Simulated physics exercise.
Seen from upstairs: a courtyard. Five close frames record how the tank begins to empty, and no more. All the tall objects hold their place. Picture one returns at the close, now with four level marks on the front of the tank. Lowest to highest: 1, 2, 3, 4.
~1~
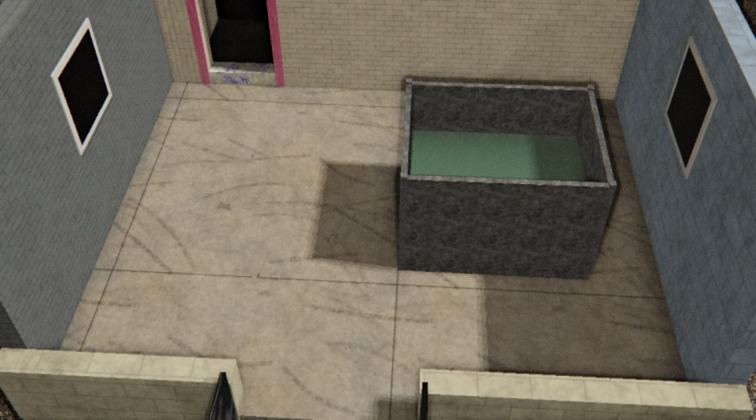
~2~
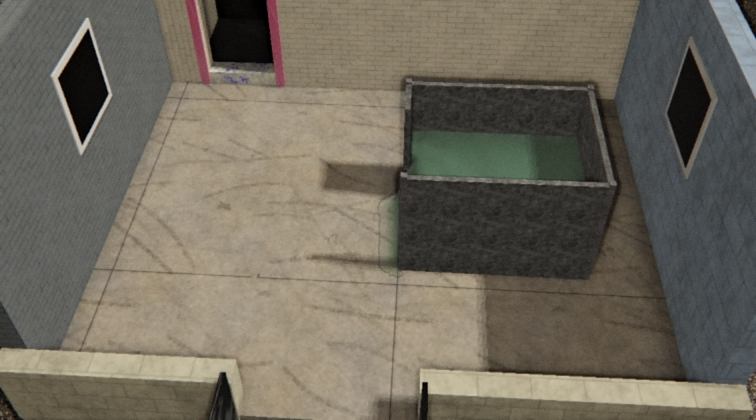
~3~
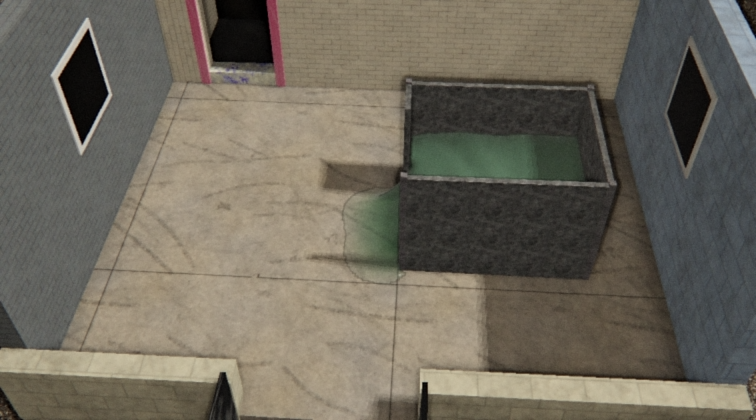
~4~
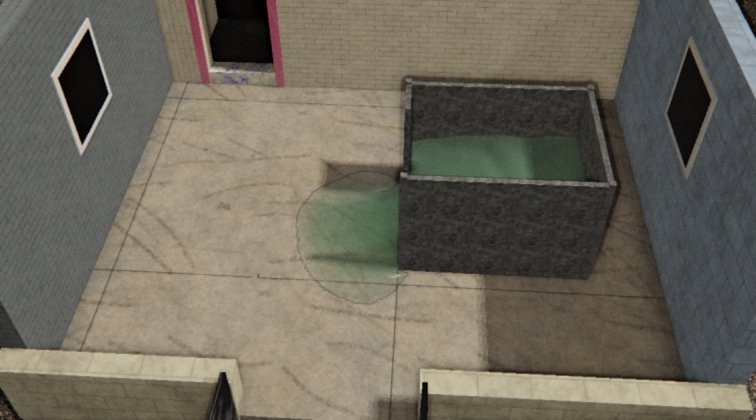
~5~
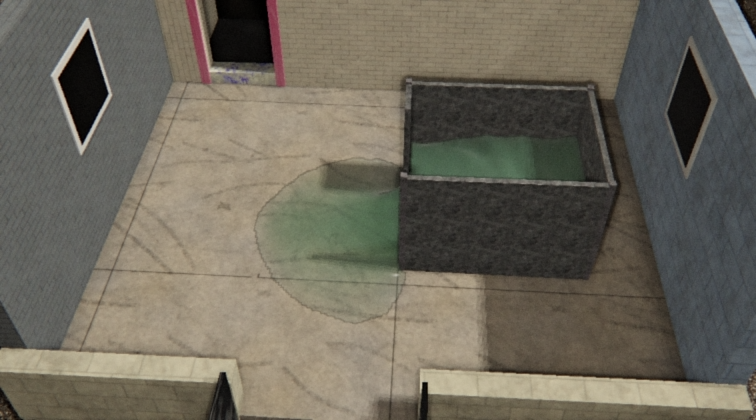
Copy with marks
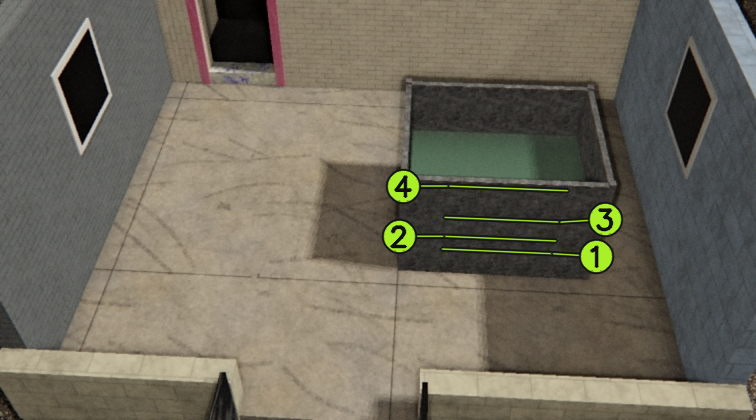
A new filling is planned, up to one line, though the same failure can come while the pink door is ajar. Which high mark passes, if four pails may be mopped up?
Go for 3.
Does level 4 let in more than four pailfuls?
Yes, that goes wrong.
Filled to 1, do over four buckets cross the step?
No, not at all.
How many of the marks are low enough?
Three of them.
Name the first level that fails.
4 it is.
On the marked copy, 1 at (497, 251); 2 at (499, 238); 3 at (502, 219); 4 at (507, 188); from the bottom up 1, 2, 3, 4.
For level 1, nothing gets over.
For level 2, nothing gets over.
For level 3, a bucket or two gets in.
For level 4, about 10 bucketfuls get in.
